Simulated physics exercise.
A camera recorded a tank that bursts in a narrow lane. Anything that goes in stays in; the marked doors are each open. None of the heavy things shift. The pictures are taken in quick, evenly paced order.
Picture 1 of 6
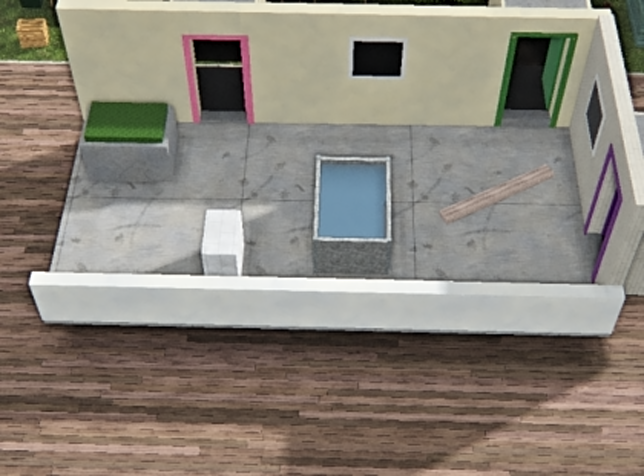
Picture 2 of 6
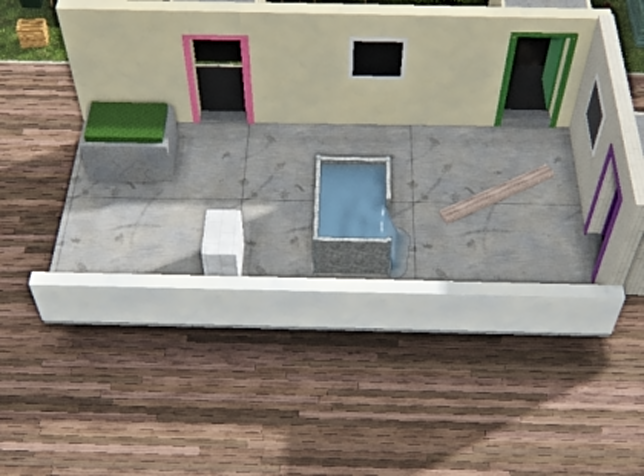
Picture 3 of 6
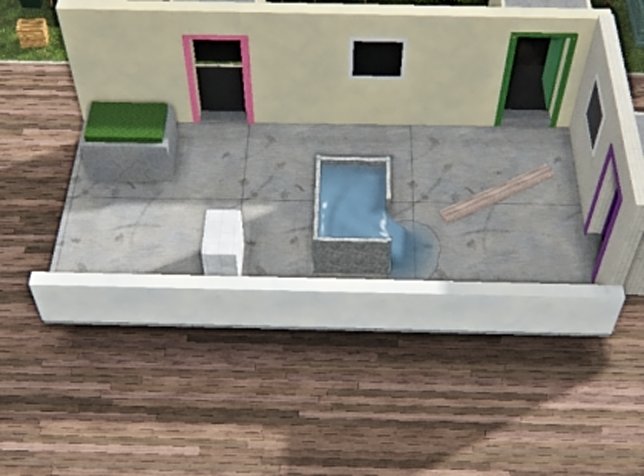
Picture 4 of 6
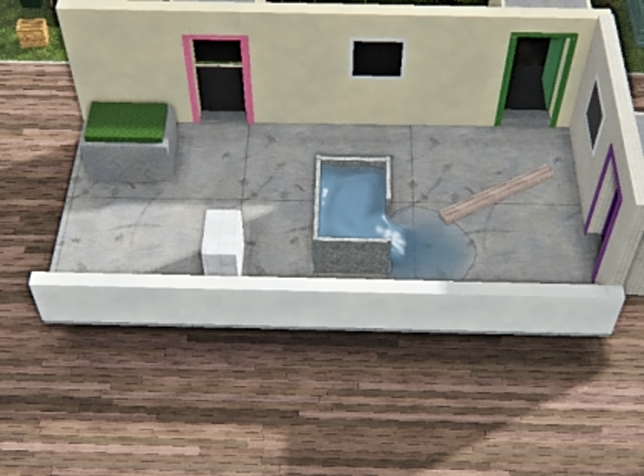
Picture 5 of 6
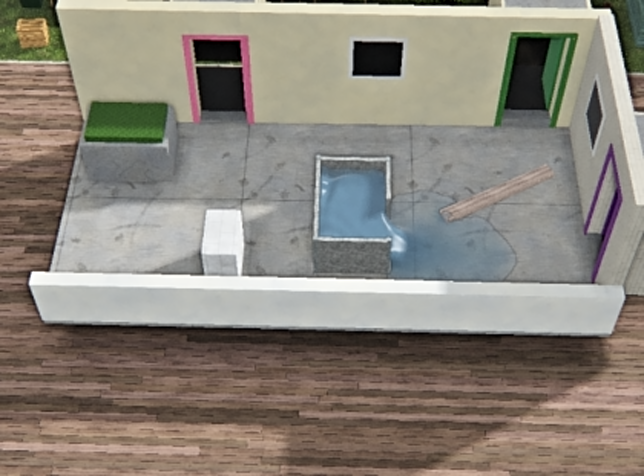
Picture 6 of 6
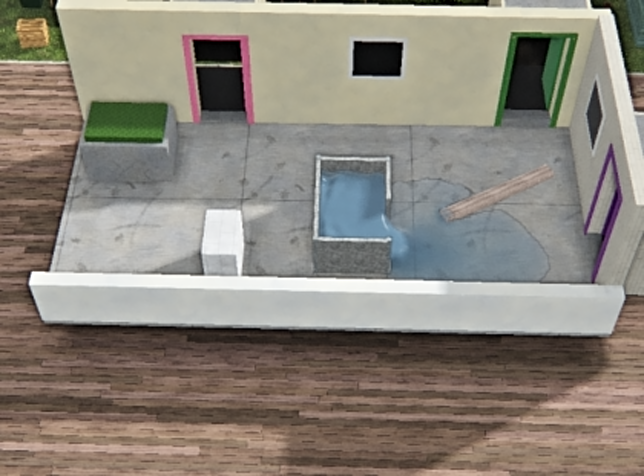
The video shows a water-filled tank in a walled, grey-floored yard breaking open at its right side, and water pouring out and spreading rightward across the floor in a widening pool that reaches around a wooden plank.
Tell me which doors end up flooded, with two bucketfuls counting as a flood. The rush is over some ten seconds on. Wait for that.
As I see it, the pink door does not pass two buckets, the green door does not pass two buckets, the purple door passes two buckets.
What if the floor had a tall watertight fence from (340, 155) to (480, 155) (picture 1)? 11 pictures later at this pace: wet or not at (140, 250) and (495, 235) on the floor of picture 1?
The first point ends up spared and the second ends up swamped.
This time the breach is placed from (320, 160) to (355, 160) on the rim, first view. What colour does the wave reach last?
Call it the door marked purple.
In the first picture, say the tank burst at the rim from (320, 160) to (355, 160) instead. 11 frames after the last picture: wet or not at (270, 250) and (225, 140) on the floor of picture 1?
The first spot is spared, the second swamped.
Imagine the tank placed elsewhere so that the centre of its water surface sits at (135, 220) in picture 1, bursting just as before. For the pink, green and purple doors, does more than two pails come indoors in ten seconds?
Result - pink door overshoots, green door undershoots, purple door undershoots.
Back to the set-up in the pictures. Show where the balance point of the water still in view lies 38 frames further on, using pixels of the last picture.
The spot I would choose is (454, 221).
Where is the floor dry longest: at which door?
Answer is the door marked pink.
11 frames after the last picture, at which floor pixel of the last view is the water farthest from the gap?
Look around (562, 132).
A moment on, water covers 25 % of the floor; the pink door not reached, the green door not reached, the purple door over two buckets in.
Next, water covers 30 % of the floor; the pink door not reached, the green door wet at the sill, nothing in, the purple door far over two buckets in.
Then, water covers 35 % of the floor; the pink door not reached, the green door wet at the sill, nothing in, the purple door far over two buckets in.
Later, water covers 50 % of the floor; the pink door not reached, the green door wet at the sill, nothing in, the purple door far over two buckets in.
In the end, water covers 75 % of the floor; the pink door wet at the sill, nothing in, the green door wet at the sill, nothing in, the purple door far over two buckets in.
